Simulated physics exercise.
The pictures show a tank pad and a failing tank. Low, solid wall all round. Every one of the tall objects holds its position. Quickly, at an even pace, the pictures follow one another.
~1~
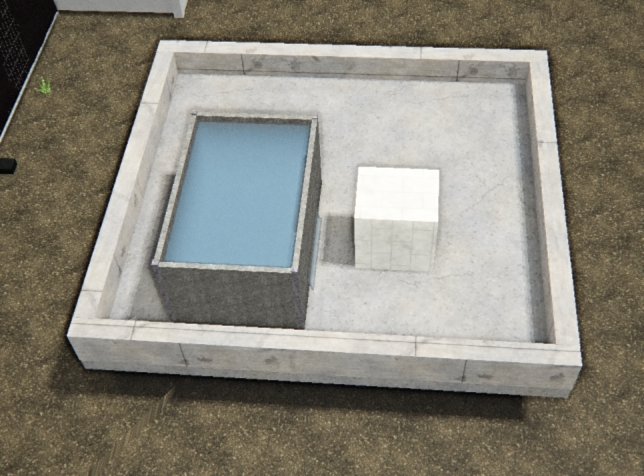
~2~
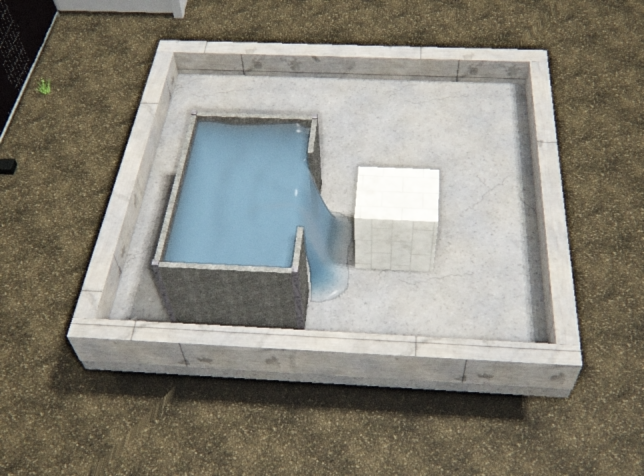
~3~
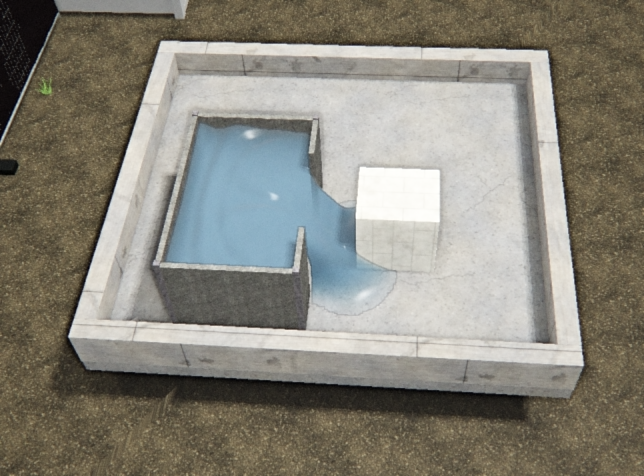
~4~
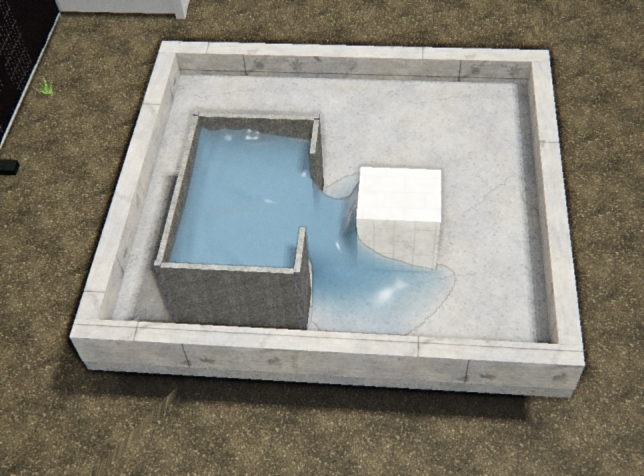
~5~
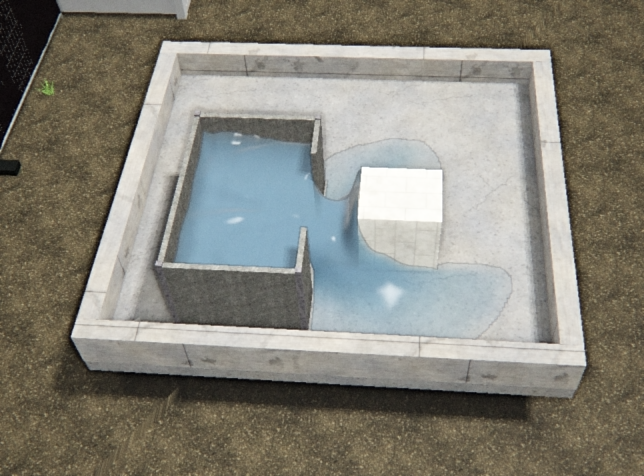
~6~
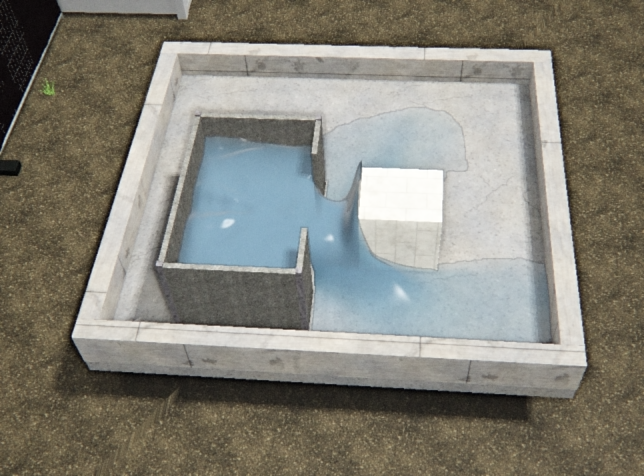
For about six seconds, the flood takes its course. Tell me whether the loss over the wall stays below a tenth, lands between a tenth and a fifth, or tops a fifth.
The loss stays below a tenth.
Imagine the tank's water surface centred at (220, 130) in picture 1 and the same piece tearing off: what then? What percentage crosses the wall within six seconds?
Observed share: Around 4 %.
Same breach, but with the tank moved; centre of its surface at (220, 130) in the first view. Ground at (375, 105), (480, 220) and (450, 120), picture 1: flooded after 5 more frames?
First spot submerged, second spot submerged, third spot submerged.
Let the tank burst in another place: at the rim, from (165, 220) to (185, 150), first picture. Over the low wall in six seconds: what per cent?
Close to 20 per cent, I reckon.
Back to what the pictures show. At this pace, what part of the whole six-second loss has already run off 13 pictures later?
I'd put it at 90 per cent.
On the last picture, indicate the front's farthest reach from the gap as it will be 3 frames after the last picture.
I'd go with roughly (528, 87).
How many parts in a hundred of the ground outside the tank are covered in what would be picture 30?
I make it 95 per cent.
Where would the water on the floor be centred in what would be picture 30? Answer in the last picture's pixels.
The centre of mass sits at about (360, 199).
A moment on, water covers 45 % of the floor; the low wall has let 0 % over.
Next, water covers 55 % of the floor; the low wall has let 1 % over.
Then, water covers 65 % of the floor; the low wall has let 4 % over.
Later, water covers 80 % of the floor; the low wall has let 4 % over.
In the end, water covers 85 % of the floor; the low wall has let 4 % over.
